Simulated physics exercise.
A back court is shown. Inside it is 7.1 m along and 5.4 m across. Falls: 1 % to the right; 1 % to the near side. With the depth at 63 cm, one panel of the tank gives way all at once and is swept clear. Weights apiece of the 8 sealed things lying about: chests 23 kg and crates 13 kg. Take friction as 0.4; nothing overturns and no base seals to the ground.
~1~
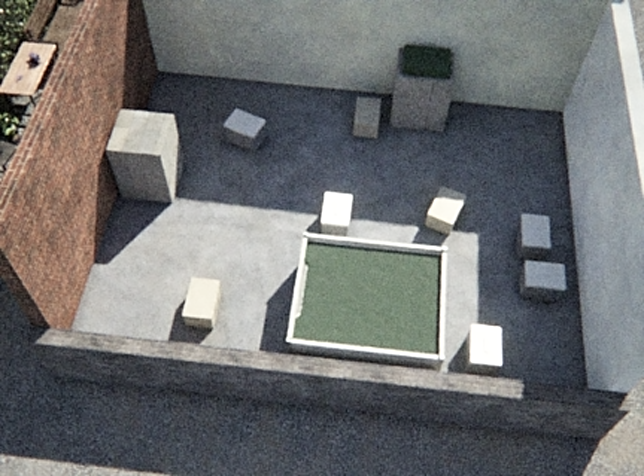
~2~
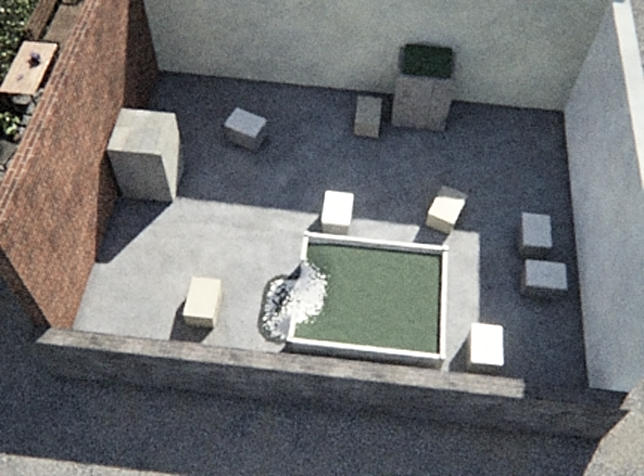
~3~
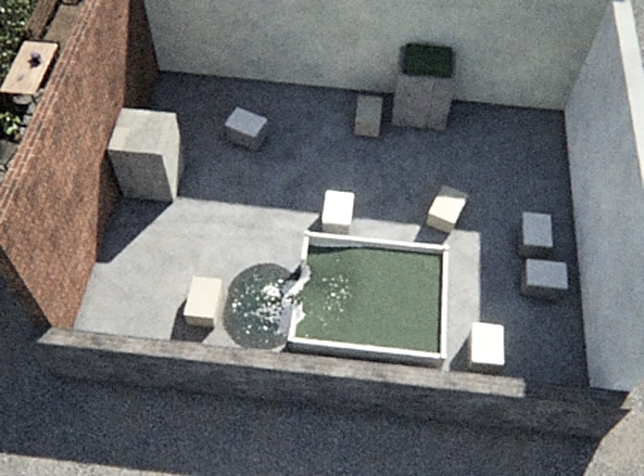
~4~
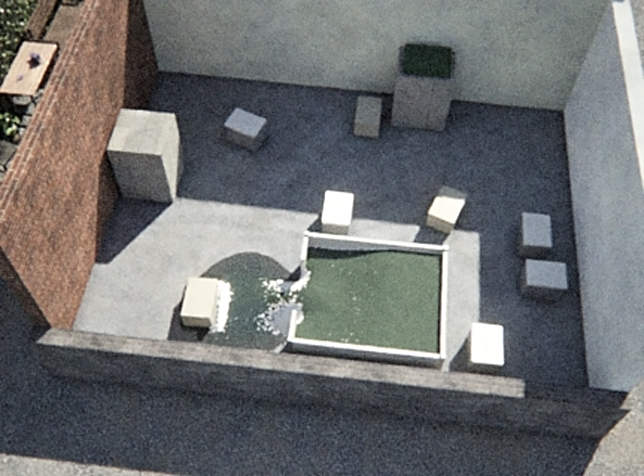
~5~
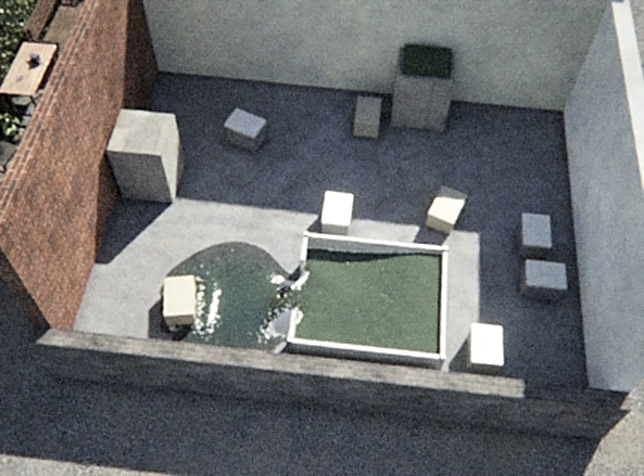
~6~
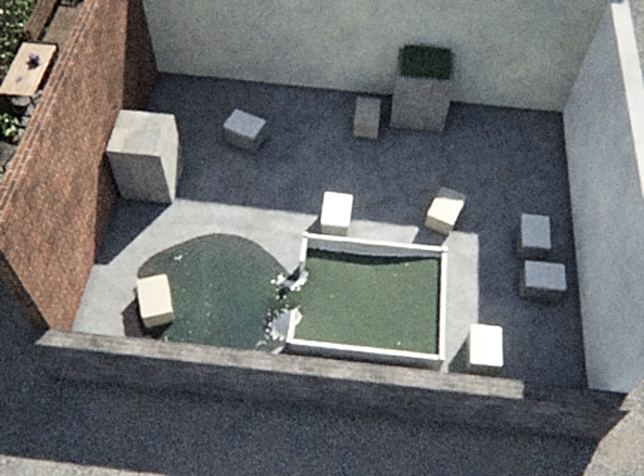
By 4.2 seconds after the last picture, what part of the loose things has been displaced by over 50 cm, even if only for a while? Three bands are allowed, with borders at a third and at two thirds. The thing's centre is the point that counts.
Looks like the lowest band.
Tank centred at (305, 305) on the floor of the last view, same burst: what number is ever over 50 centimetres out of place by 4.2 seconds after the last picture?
The count would be 1.
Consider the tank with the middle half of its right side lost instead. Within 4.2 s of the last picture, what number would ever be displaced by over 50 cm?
That would give 3.
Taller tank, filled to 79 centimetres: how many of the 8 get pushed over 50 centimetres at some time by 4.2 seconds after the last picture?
The count would be 1.
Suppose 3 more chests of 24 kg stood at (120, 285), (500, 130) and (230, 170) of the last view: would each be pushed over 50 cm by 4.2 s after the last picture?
Result, in sequence: Above the mark / below the mark / below the mark.
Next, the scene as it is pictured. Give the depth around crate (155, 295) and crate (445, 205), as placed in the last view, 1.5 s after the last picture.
28 and 0 cm.
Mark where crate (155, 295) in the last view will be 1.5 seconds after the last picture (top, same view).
Somewhere near (96, 268) in the last view.
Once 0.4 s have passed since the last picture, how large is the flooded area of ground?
The covered patch comes to about 9.5 m2.
Then, 0.4 s after the last picture 1 of 8 are over 50 cm from their spots; 0 afloat.
Then, 1.5 s after the last picture 1 of 8 are over 50 cm from their spots; 1 afloat.
Then, 2.8 s after the last picture 1 of 8 are over 50 cm from their spots; 1 afloat.
Then, 4.2 s after the last picture 1 of 8 are over 50 cm from their spots, and 1 have been at some point; 1 afloat.
